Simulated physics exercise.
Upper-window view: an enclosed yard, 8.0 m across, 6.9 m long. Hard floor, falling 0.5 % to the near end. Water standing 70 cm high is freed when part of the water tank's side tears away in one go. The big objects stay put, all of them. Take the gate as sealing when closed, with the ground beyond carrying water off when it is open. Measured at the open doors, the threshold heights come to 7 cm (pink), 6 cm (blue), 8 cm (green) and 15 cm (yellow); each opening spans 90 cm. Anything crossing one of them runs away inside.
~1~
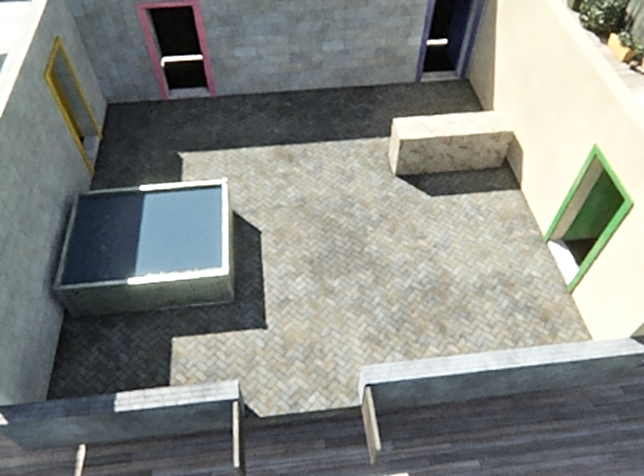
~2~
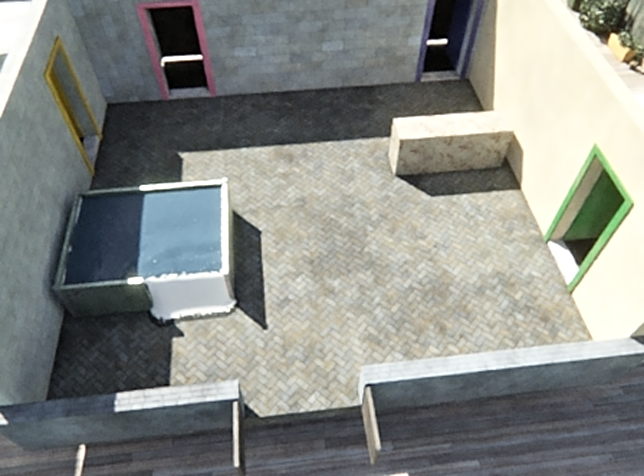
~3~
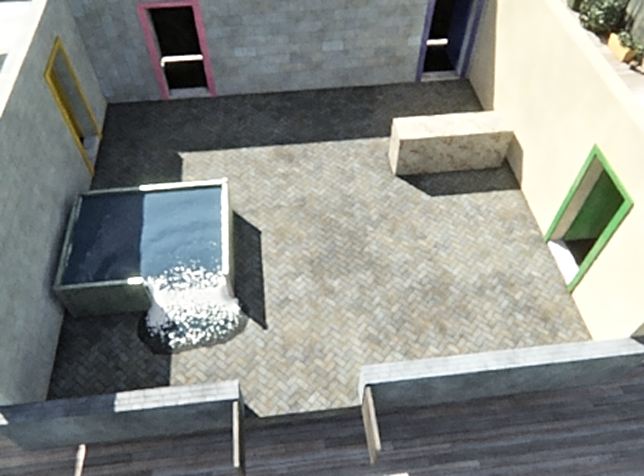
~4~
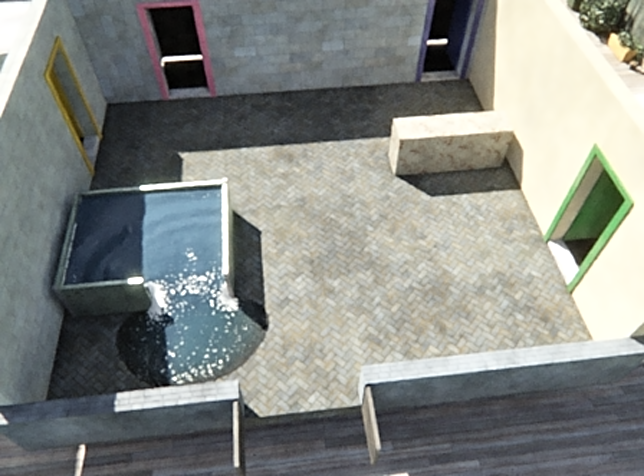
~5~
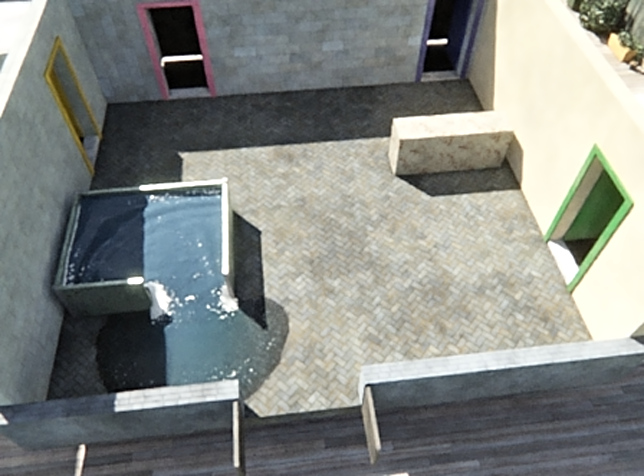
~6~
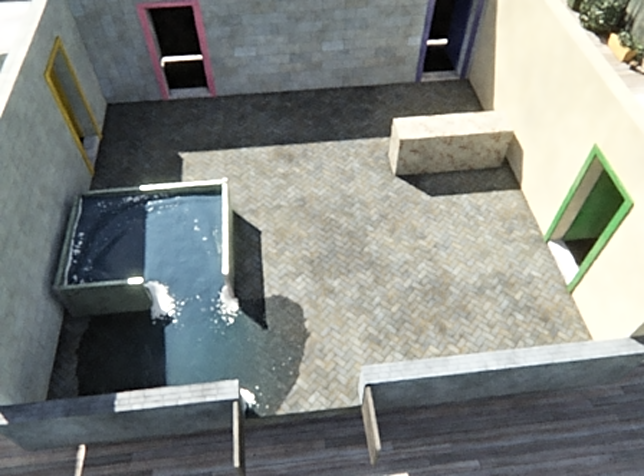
An enclosed yard paved in grey herringbone brick is seen from a high window, in bright sun and shadow. A raised water tank stands at left, a low pale block toward the back right, with yellow, pink, blue and green doorways in the surrounding walls. Part of the tank's near side gives way, and foaming water pours out and spreads across the near-left paving to the low front wall, while the view stays still.
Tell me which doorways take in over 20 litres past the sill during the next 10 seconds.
Within those 10 seconds, the pink door takes in no more than that; the blue door takes in no more than that; the green door takes in no more than that; the yellow door takes in no more than that.
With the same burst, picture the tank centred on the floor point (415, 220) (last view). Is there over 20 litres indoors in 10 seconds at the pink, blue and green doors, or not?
Against that limit: Pink below, blue below, green past it.
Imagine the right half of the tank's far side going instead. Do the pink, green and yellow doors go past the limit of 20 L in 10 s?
Pink beyond, green short, yellow short.
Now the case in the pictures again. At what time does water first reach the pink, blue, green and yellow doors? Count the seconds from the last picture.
Pink = 4.5 s, blue = 8.5 s, green = 3.0 s, yellow = 2.6 s.
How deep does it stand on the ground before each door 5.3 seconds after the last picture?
In centimetres - pink: 4, blue: 0, green: 9, yellow: 2.
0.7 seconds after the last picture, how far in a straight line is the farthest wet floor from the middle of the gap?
It comes to some 2.8 metres.
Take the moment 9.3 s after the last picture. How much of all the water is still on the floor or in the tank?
Roughly 68 per cent is still there.
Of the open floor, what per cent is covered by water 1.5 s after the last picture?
Covered: Roughly 15 %.
Then, 0.7 s after the last picture water covers 10 % of the floor and is deepest (47 cm) near (203, 393); pink door not reached, blue door not reached, green door not reached, yellow door not reached.
Then, 1.5 s after the last picture water covers 15 % of the floor and is deepest (39 cm) near (42, 424); pink door not reached, blue door not reached, green door not reached, yellow door not reached.
Then, 2.8 s after the last picture water covers 30 % of the floor and is deepest (30 cm) near (190, 394); pink door not reached, blue door not reached, green door not reached, yellow door 3 cm at the sill, 0 L in.
Then, 5.3 s after the last picture water covers 45 % of the floor and is deepest (20 cm) near (216, 404); pink door 4 cm at the sill, 0 L in, blue door not reached, green door 9 cm at the sill, 1 L in, yellow door 2 cm at the sill, 0 L in.
Then, 9.3 s after the last picture water covers 60 % of the floor and is deepest (12 cm) near (42, 424); pink door 2 cm at the sill, 0 L in, blue door 3 cm at the sill, 0 L in, green door 7 cm at the sill, 7 L in, yellow door 2 cm at the sill, 0 L in.
